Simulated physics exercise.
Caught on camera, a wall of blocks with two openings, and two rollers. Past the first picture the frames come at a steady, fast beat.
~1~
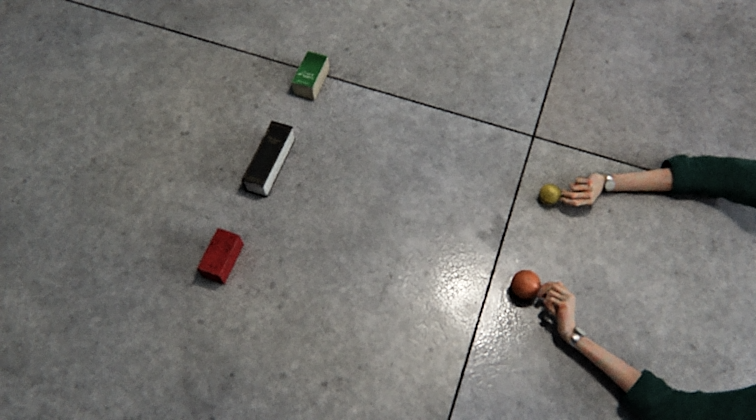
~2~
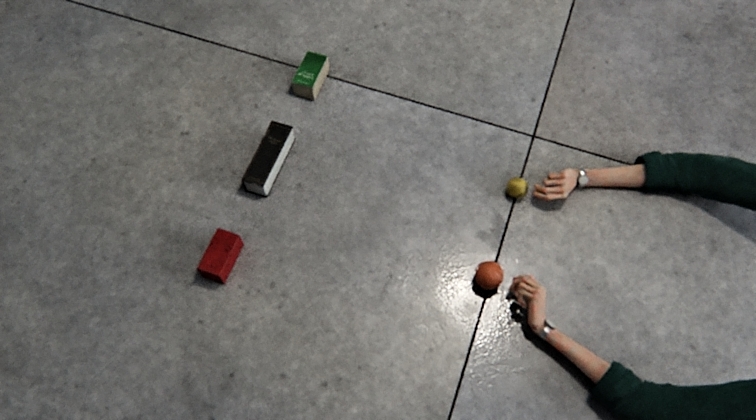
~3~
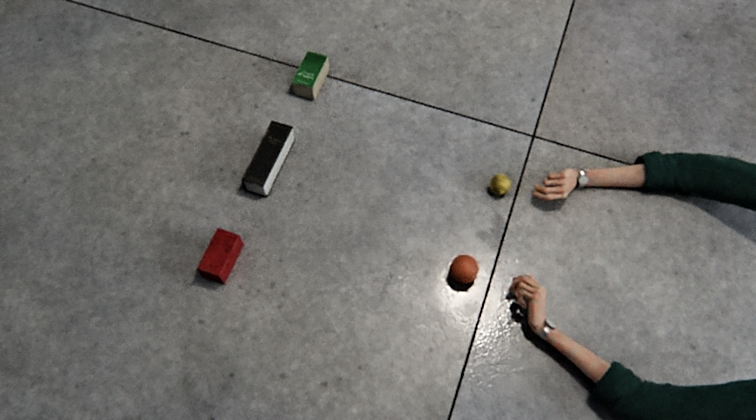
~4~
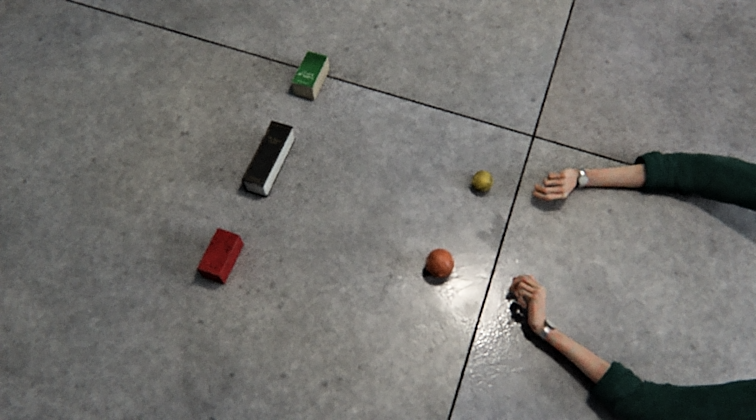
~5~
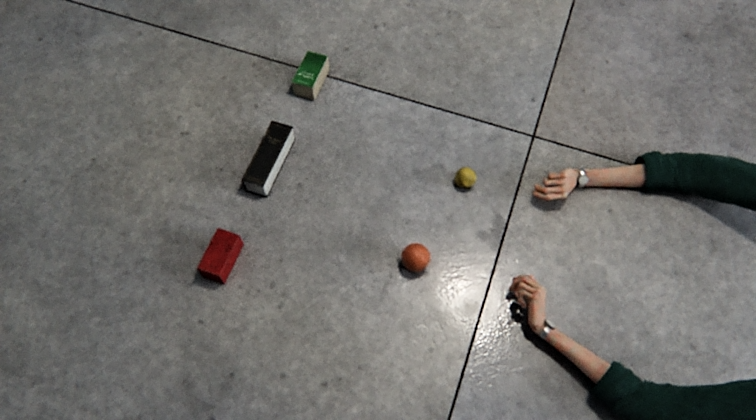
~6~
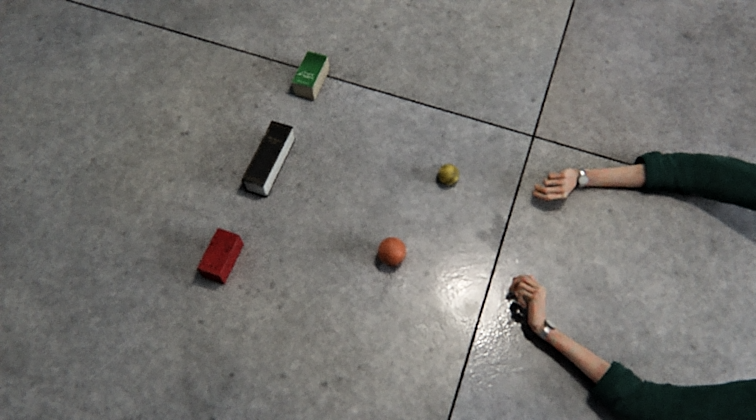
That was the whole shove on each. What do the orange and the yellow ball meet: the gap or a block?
As it turns out, the orange gets between the blocks; the yellow ball is stopped.
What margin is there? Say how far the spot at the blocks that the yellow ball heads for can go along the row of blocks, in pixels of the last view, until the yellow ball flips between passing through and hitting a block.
About 16 pixels up.
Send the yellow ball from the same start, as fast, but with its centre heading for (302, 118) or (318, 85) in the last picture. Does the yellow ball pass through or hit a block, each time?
In turn it gets past; hits a block.
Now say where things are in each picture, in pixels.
In the first picture, orange (526, 284) under the hand; yellow ball (550, 194) under the hand; black book (269, 159).
In the second picture, orange (489, 275); yellow ball (517, 188).
In the third picture, orange (464, 269); yellow ball (500, 185).
In the fourth picture, orange (440, 263); yellow ball (483, 181).
In the fifth picture, orange (416, 257); yellow ball (465, 178).
In the sixth picture, orange (392, 251); yellow ball (449, 174); red brick (221, 256).
Then, 0.50 s on from there, orange heading on near (205, 205); yellow ball heading on near (315, 148).
In the end, the orange rolls through; the yellow ball bounces off, near (305, 160).
